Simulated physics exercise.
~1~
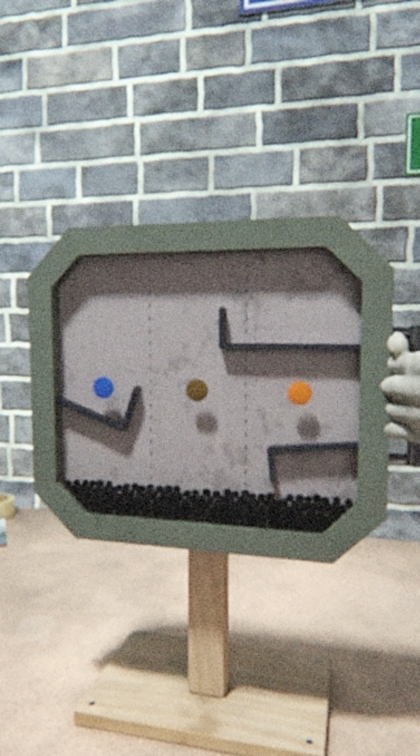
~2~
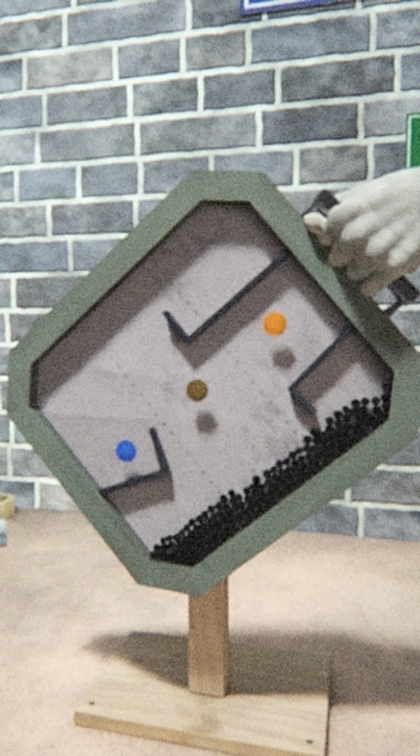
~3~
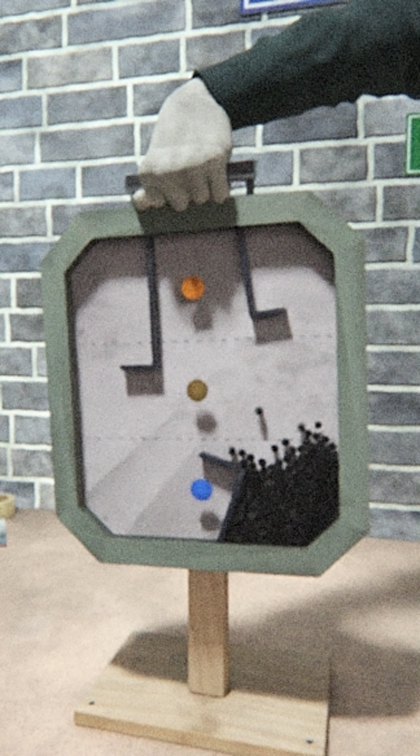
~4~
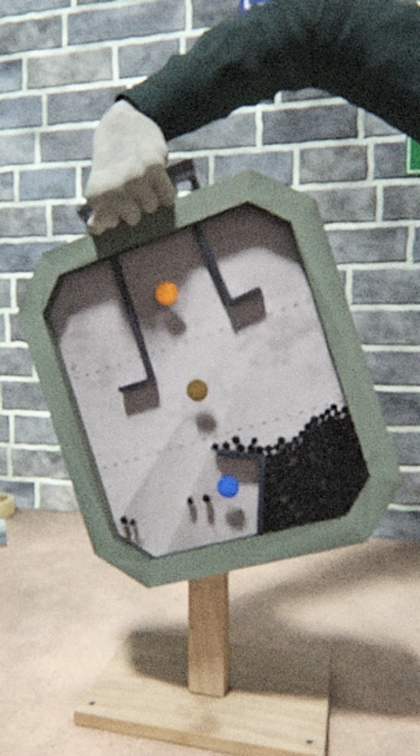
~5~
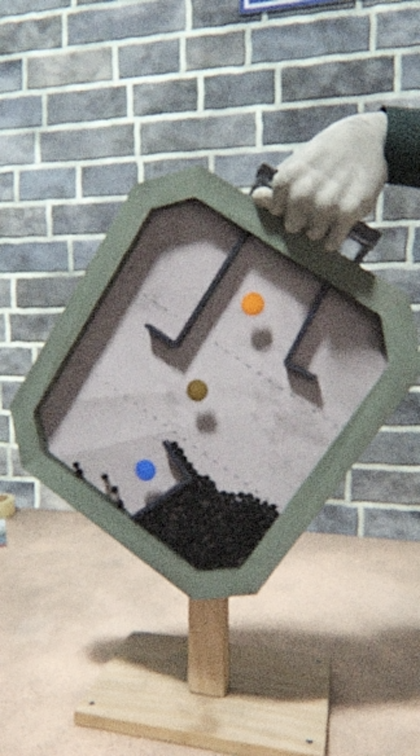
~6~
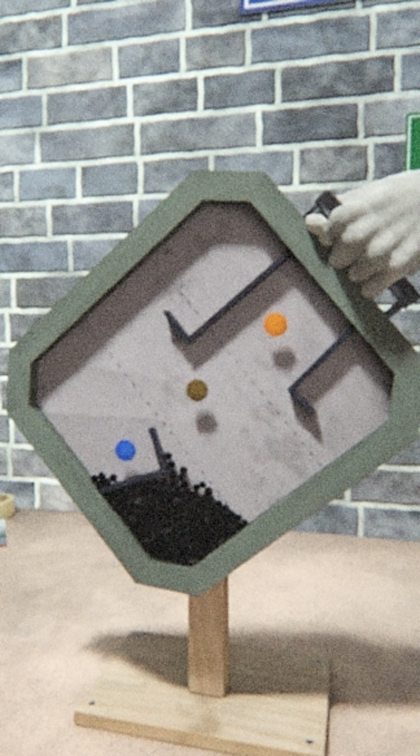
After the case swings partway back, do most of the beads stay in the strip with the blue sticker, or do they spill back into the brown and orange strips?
Most of the beads stay in the strip with the blue sticker. They end up piled around its ledge and in the lower corner of the tilted case.
